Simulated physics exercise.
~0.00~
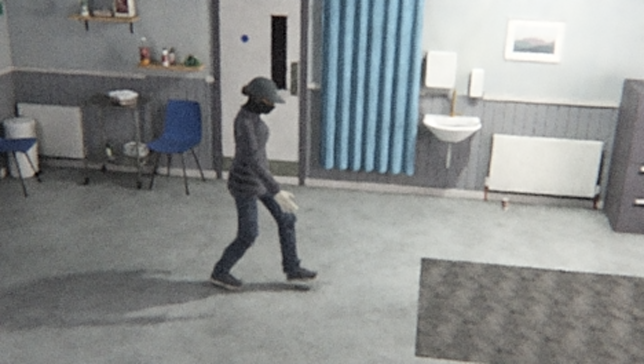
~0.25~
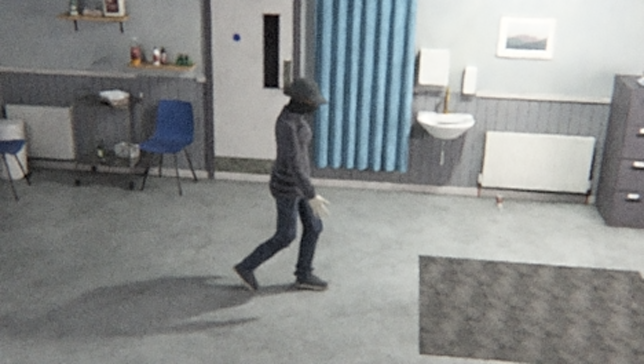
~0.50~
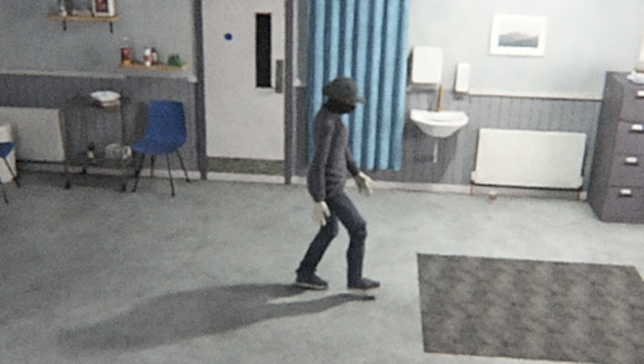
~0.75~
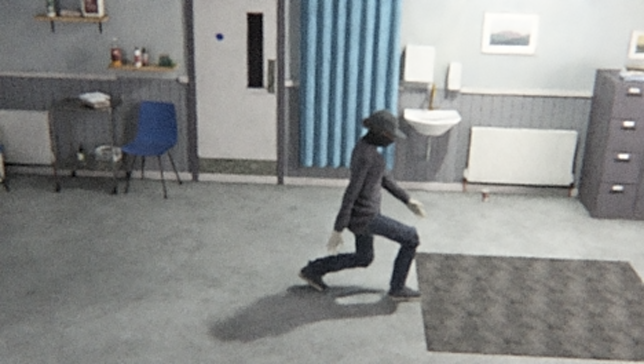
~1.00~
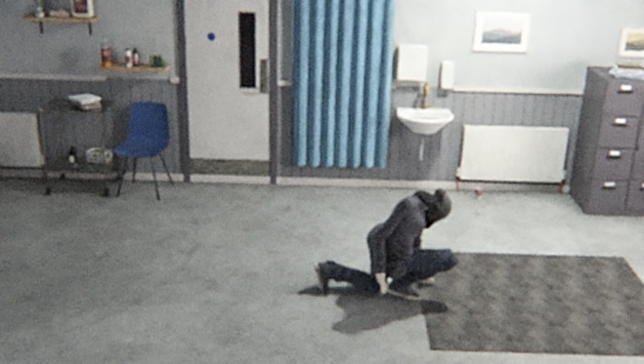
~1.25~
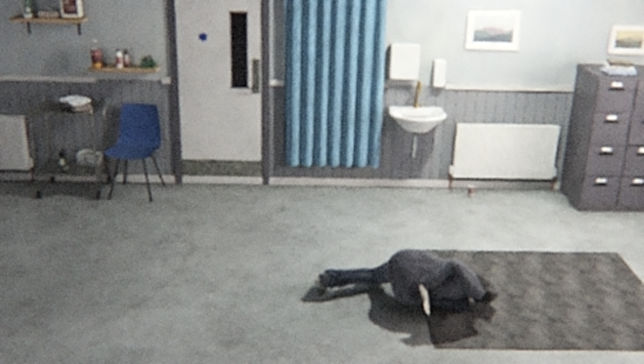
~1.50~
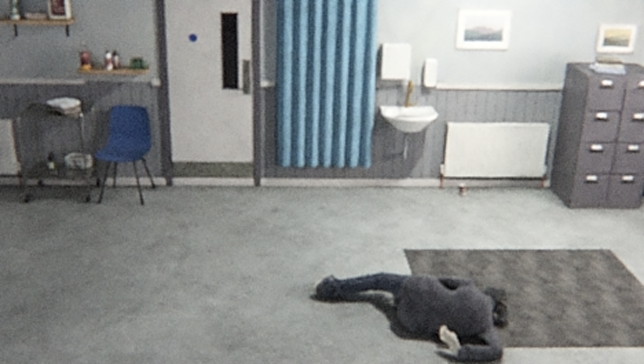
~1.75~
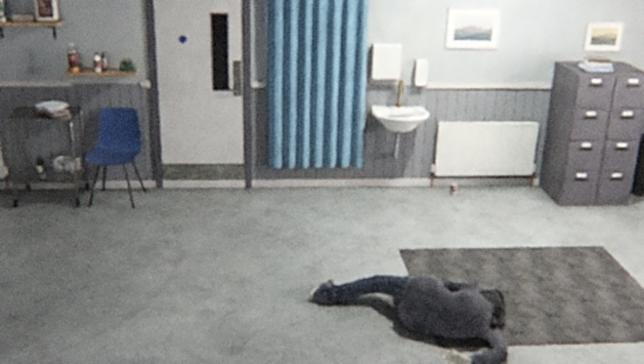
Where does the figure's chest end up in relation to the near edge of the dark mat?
The figure's chest ends up beyond the near edge of the mat, while the hips stay short of it.
